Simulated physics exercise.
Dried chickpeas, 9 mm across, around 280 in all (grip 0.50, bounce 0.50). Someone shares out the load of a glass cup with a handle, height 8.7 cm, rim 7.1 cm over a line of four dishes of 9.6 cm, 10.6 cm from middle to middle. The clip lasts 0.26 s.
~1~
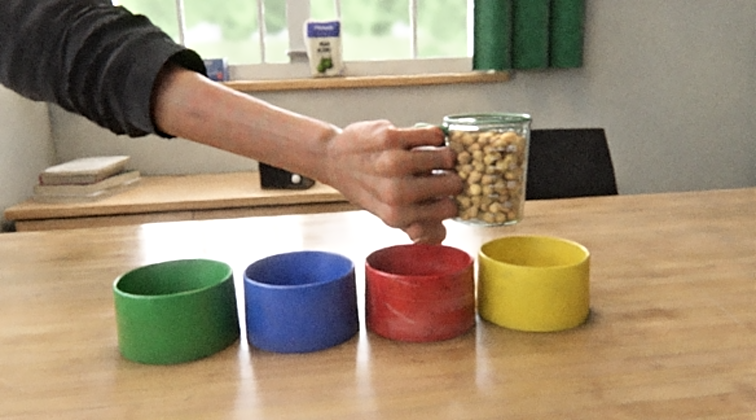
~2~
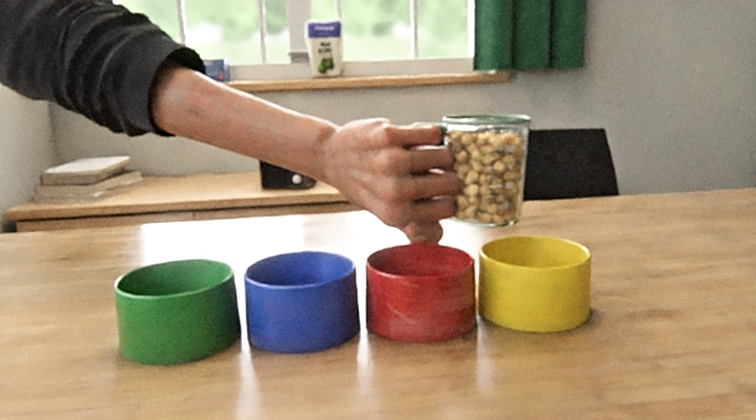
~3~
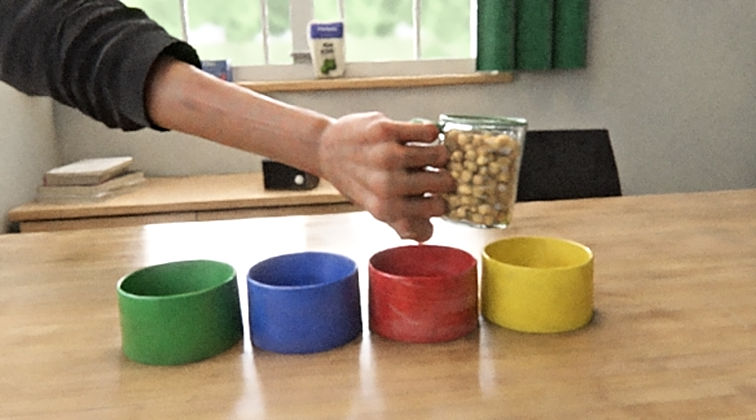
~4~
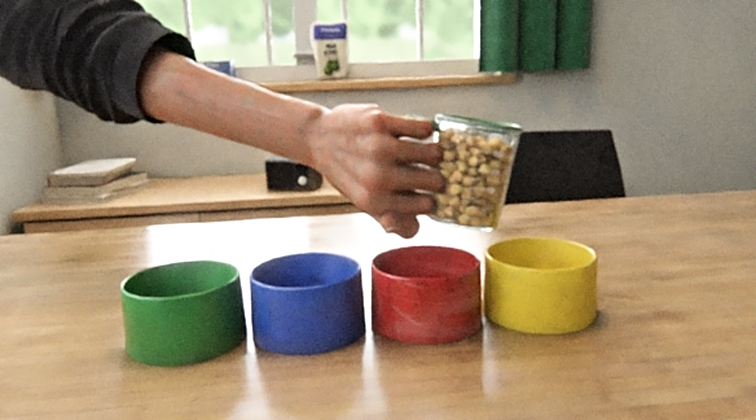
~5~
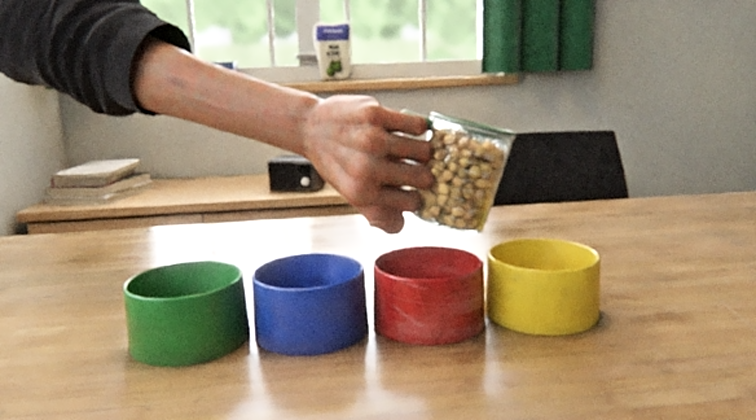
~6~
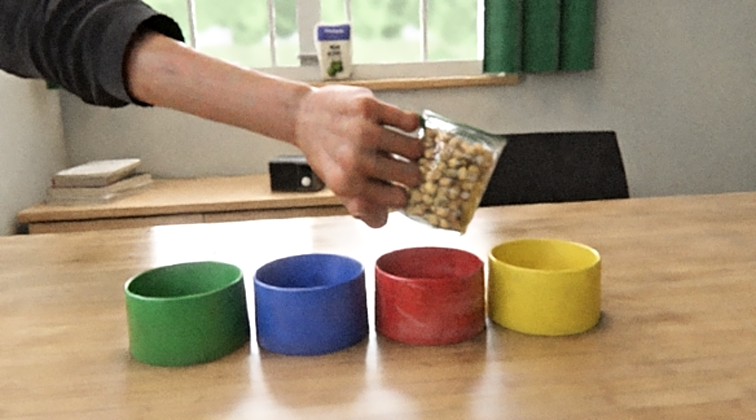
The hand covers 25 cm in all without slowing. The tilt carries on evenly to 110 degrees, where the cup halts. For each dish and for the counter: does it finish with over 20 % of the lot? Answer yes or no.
Red no, blue yes, green no, yellow no, counter no.
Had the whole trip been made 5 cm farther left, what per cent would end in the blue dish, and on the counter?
Blue 10, counter 0.
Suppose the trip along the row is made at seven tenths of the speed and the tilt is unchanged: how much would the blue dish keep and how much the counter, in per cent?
Then: Blue 70; counter 10.
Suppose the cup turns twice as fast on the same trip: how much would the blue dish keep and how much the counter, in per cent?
In that case blue 50; counter 10.
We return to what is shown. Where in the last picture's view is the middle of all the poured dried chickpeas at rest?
Near (303, 304).
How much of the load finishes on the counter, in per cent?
Roughly 0 per cent.
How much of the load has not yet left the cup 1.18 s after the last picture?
About 45 per cent.
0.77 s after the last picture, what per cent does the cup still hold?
Roughly 95 per cent.
Then, 0.47 s after the last picture, tilt 69 degrees; cup holds 100 %.
Then, 0.77 s after the last picture, tilt 99 degrees; cup holds 95 %, blue 5 %.
Then, 1.18 s after the last picture, tilt 110 degrees; cup holds 45 %, blue 55 %.
In the end, red 0 %, blue 100 %, green 0 %, yellow 0 %, counter 0 %.
